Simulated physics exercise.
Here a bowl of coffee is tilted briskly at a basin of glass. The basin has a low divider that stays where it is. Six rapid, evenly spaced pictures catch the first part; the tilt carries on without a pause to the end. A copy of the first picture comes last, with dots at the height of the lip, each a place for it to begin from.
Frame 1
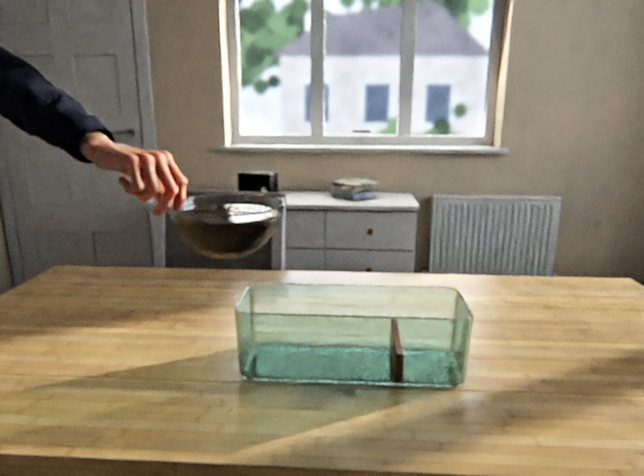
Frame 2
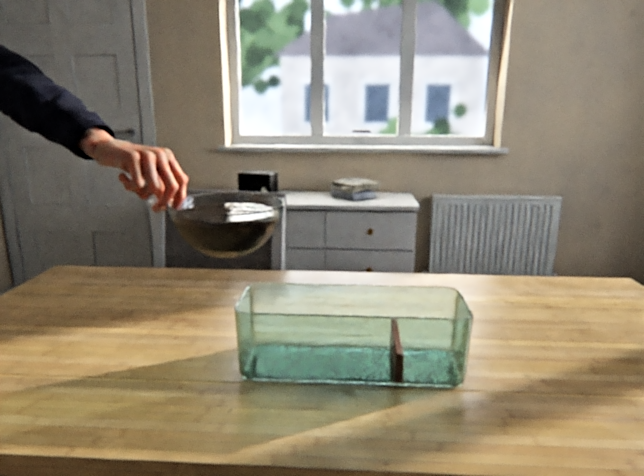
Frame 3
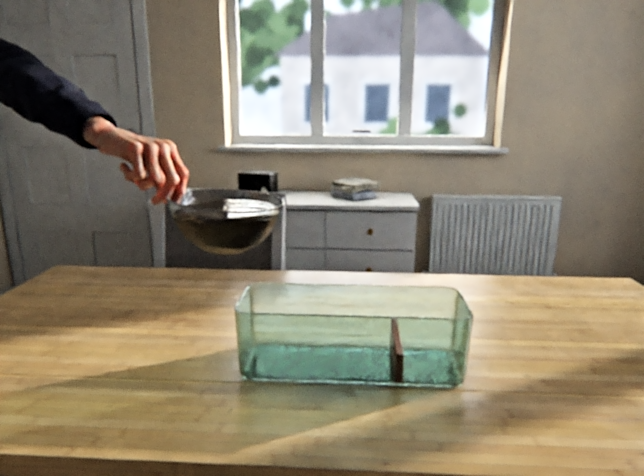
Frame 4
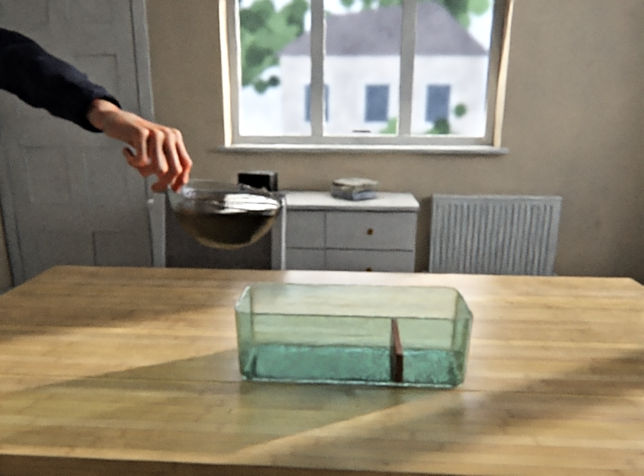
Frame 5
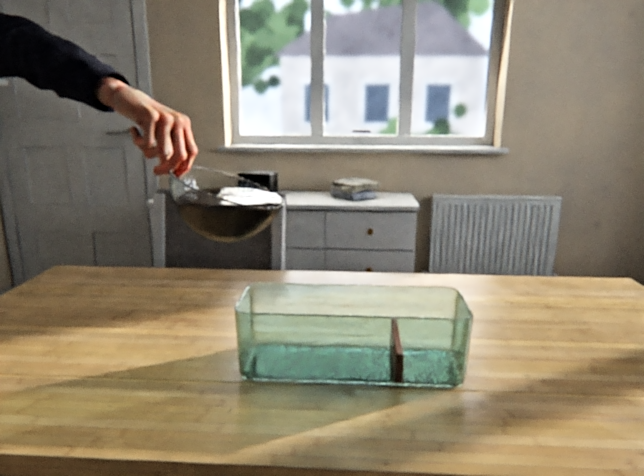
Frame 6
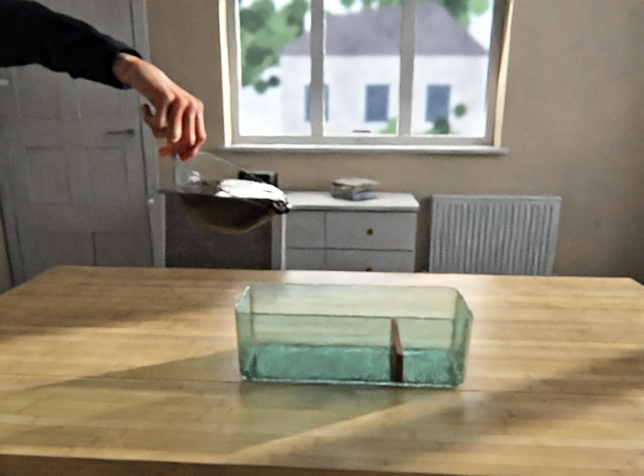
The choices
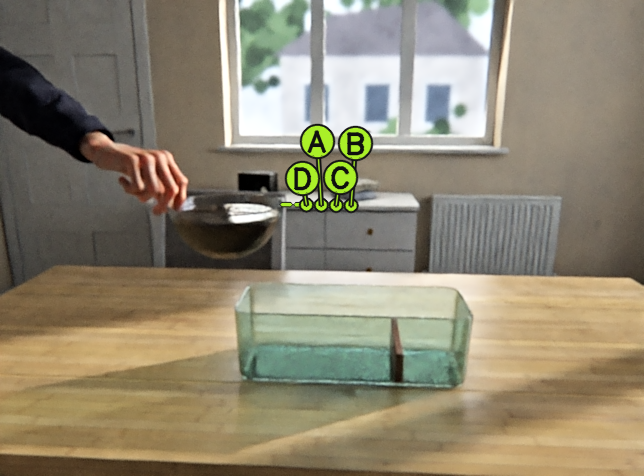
The video shows a hand holding a glass bowl of dark liquid, upright at first, above a divided glass basin on a wooden table; the hand then tilts the bowl to the right, and liquid reaches over its lip.
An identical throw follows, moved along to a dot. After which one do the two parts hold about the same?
Take A.
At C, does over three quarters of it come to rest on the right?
No.
On the marked copy, A at (321, 205); B at (351, 205); C at (336, 205); D at (306, 204).
With A, about 51 % ends left of the wall and 45 % right of it; 4 % is lost outside.
With B, about 29 % ends left of the wall and 68 % right of it.
With C, about 30 % ends left of the wall and 66 % right of it; 4 % is lost outside.
With D, about 74 % ends left of the wall and 24 % right of it.
